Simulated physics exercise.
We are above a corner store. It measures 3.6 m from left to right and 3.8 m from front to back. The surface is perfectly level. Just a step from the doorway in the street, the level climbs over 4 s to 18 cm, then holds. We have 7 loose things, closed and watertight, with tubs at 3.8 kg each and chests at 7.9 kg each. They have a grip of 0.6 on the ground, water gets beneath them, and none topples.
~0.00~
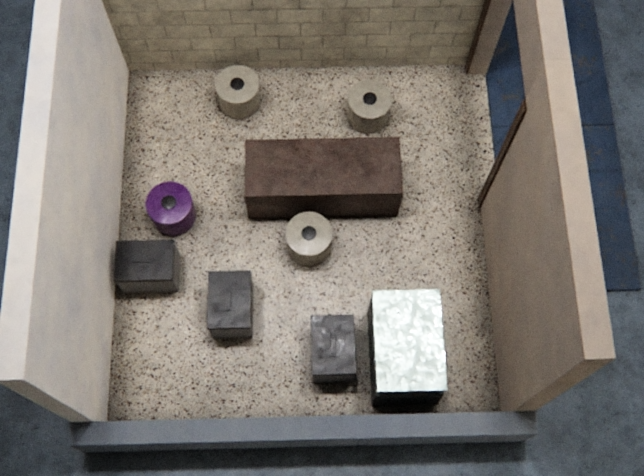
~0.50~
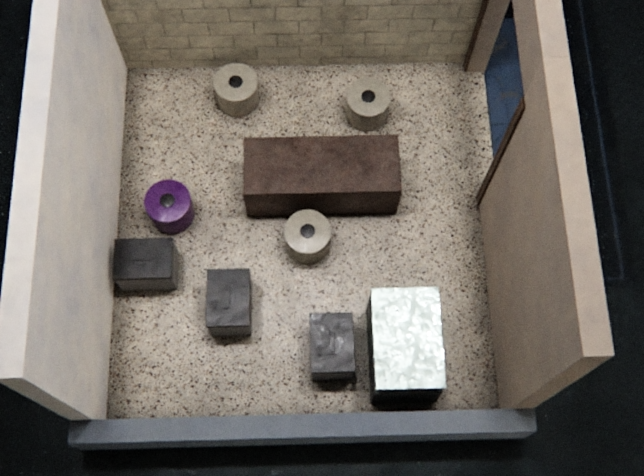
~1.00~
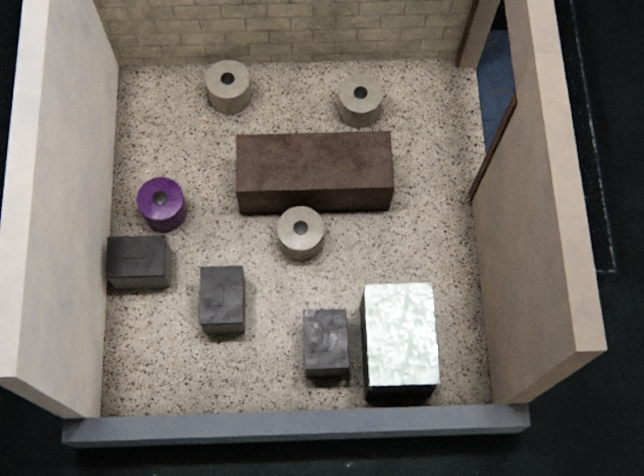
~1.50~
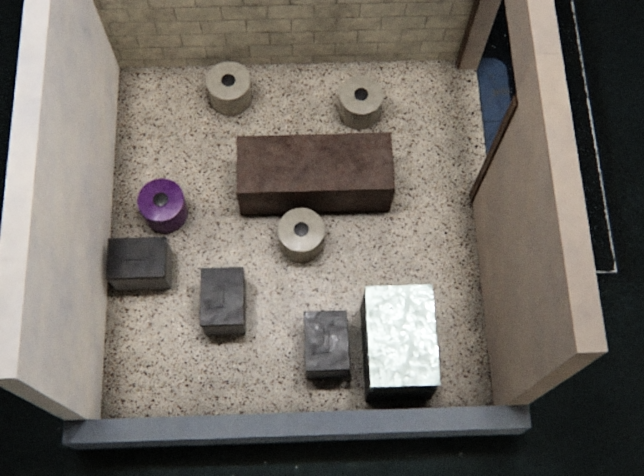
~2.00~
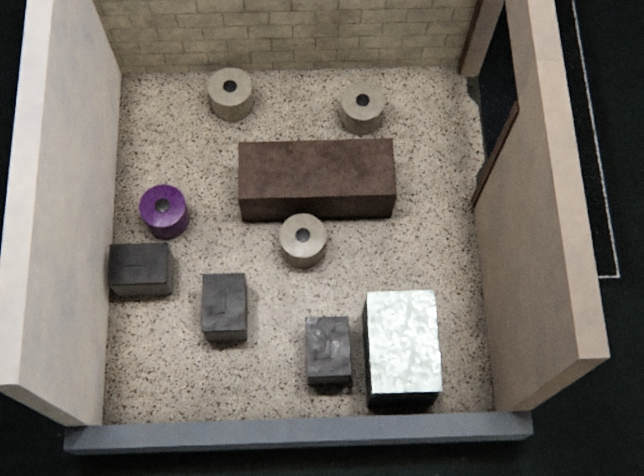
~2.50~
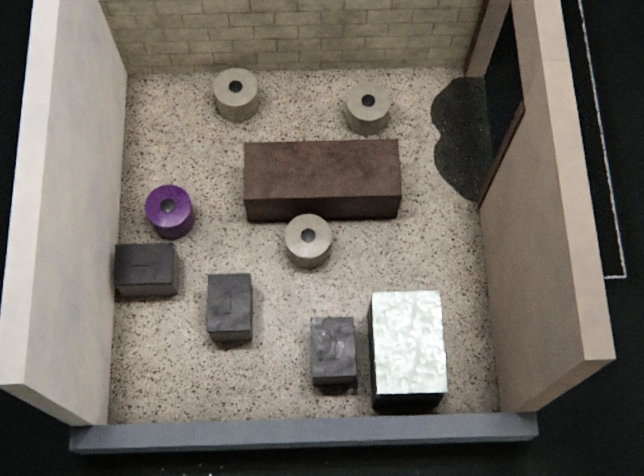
At first, a walled room seen from above holds a purple tub, pale tubs, dark chests, a brown block and a whitish box on dry speckled ground. The ground outside turns dark, then a dark patch of water spreads in through the right doorway, while the objects stay put.
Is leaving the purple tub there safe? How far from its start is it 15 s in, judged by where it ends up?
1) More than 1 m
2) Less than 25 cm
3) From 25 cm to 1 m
(1) More than 1 m.
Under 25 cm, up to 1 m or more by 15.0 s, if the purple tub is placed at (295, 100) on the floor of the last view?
By then it winds up well off.
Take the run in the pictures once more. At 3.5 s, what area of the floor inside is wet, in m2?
I'd put it close to 1.5 m2.
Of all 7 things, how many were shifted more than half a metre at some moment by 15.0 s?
All told, that gives 7.
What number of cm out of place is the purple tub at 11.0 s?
Around 140 centimetres.
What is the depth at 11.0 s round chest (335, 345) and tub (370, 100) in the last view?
Roughly 9 and 6 cm.
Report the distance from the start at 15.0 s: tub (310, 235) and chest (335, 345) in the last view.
Respectively 120 and 80 cm.
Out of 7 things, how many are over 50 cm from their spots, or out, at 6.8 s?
Tally: 2.
After 3.5 s the purple tub is near (168, 206), 0.0 m from its start, aground; 0 afloat.
After 6.8 s the purple tub is near (170, 209), 0.0 m from its start, aground; 2 afloat.
After 11.0 s the purple tub is near (291, 275), 1.4 m from its start, afloat; 7 afloat.
After 15.0 s the purple tub is near (162, 382), 1.7 m from its start, afloat; 7 afloat.
